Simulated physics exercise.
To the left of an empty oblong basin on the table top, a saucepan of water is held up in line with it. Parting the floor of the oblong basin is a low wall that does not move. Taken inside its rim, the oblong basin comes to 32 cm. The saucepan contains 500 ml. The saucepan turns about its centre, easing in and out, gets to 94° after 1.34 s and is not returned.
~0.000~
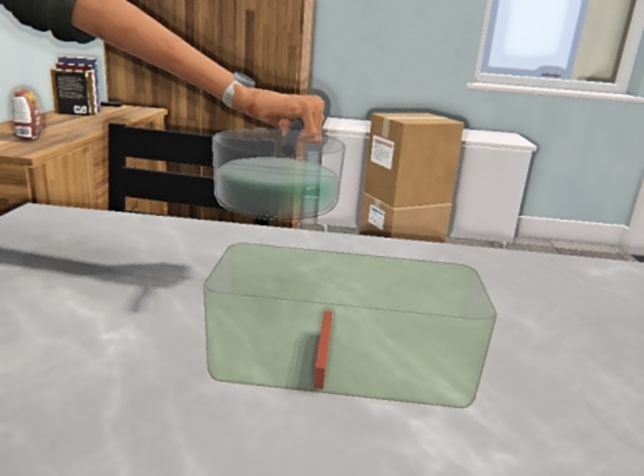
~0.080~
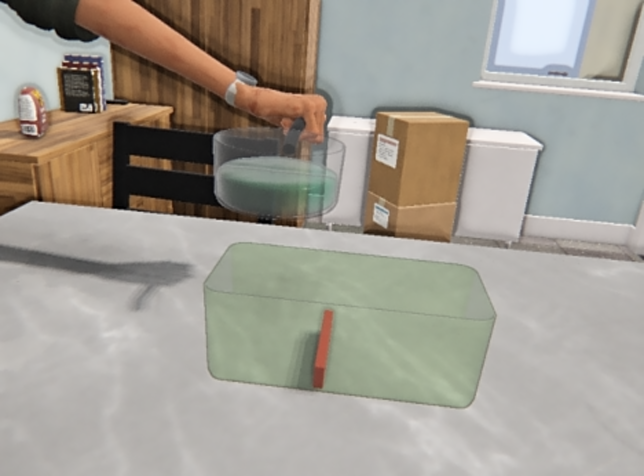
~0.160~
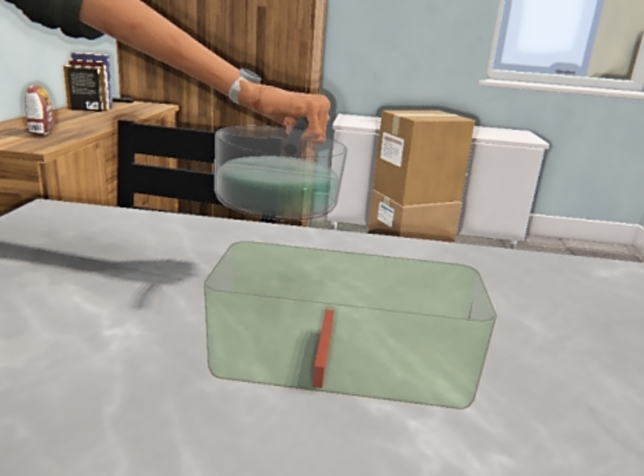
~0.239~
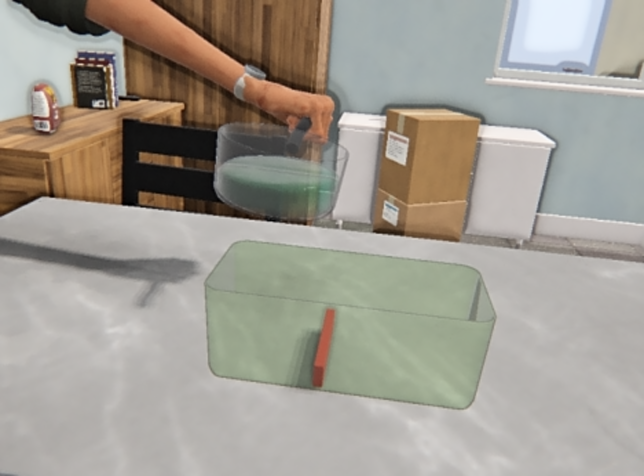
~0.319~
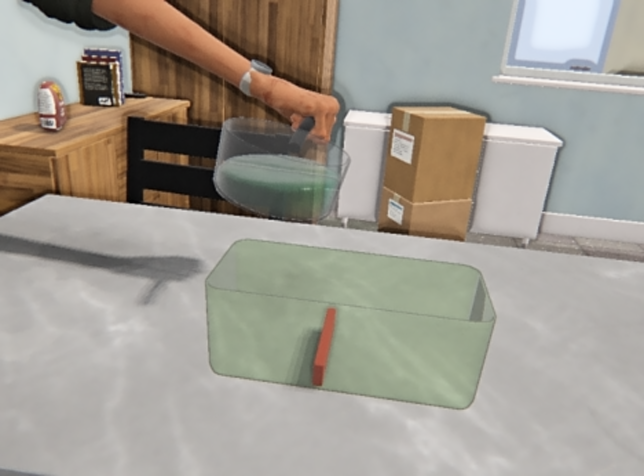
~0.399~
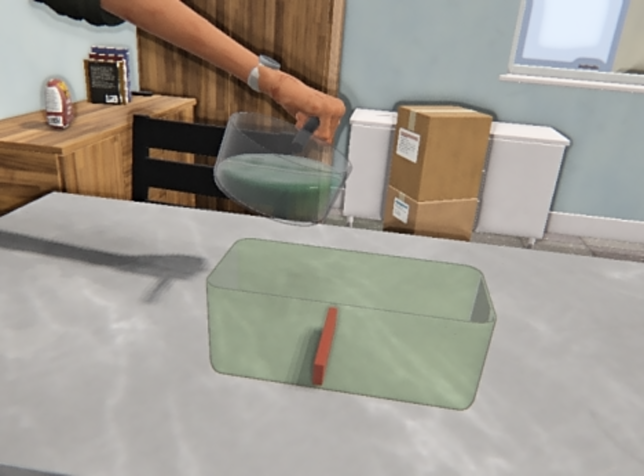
At the start, a hand holds a clear round pan of bluish-green water level, above and behind an empty, see-through green oblong basin with a low red wall across its floor. The hand then turns the pan, slowly at first and then more clearly, its right side dipping while the basin stays still.
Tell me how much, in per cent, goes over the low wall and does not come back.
I would say about 92 per cent.
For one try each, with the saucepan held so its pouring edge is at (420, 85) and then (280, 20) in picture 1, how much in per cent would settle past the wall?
90 and 55 %.
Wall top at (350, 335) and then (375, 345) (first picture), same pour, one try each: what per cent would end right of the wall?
The first gives near 70 per cent and the second near 40 per cent.
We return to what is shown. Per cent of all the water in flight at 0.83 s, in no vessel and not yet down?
Estimate: About 24 % of all of it.
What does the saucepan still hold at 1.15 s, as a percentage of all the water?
18 %.
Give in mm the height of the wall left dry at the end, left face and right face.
I'd say some 28 mm on the left and some 12 mm on the right.
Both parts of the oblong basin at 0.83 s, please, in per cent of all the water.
Left roughly 0 per cent, right roughly 10.
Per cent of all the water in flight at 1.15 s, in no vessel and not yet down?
Airborne share: Near 10 %.
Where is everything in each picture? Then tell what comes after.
The first picture shows tilt 0°; pouring edge (344, 148); surface from (221, 166) to (339, 176); the oblong basin's rim runs from (218, 265) to (485, 292); the wall's top is at (325, 338).
The second picture shows tilt 1°; pouring edge (345, 149); surface from (222, 165) to (339, 177).
The third picture shows tilt 3°; pouring edge (346, 152); surface from (222, 164) to (340, 176).
The fourth picture shows tilt 7°; pouring edge (347, 157); surface from (223, 163) to (340, 177).
The fifth picture shows tilt 13°; pouring edge (349, 163); surface from (223, 161) to (342, 177).
The sixth picture shows tilt 19°; pouring edge (350, 170); surface from (223, 160) to (344, 177).
By 0.83 s the tilt is 64° and 65 per cent is still to pour, 0 is left of the wall and 11 right of it.
By 1.15 s the tilt is 89° and 19 per cent is still to pour, 3 is left of the wall and 68 right of it.
By 1.48 s the tilt is 94° and 3 per cent is still to pour, 6 is left of the wall and 88 right of it.
By 1.84 s the tilt is 94° and 1 per cent is still to pour, 7 is left of the wall and 91 right of it.
At rest 8 per cent lies left of the wall, 92 right of it and 1 outside.
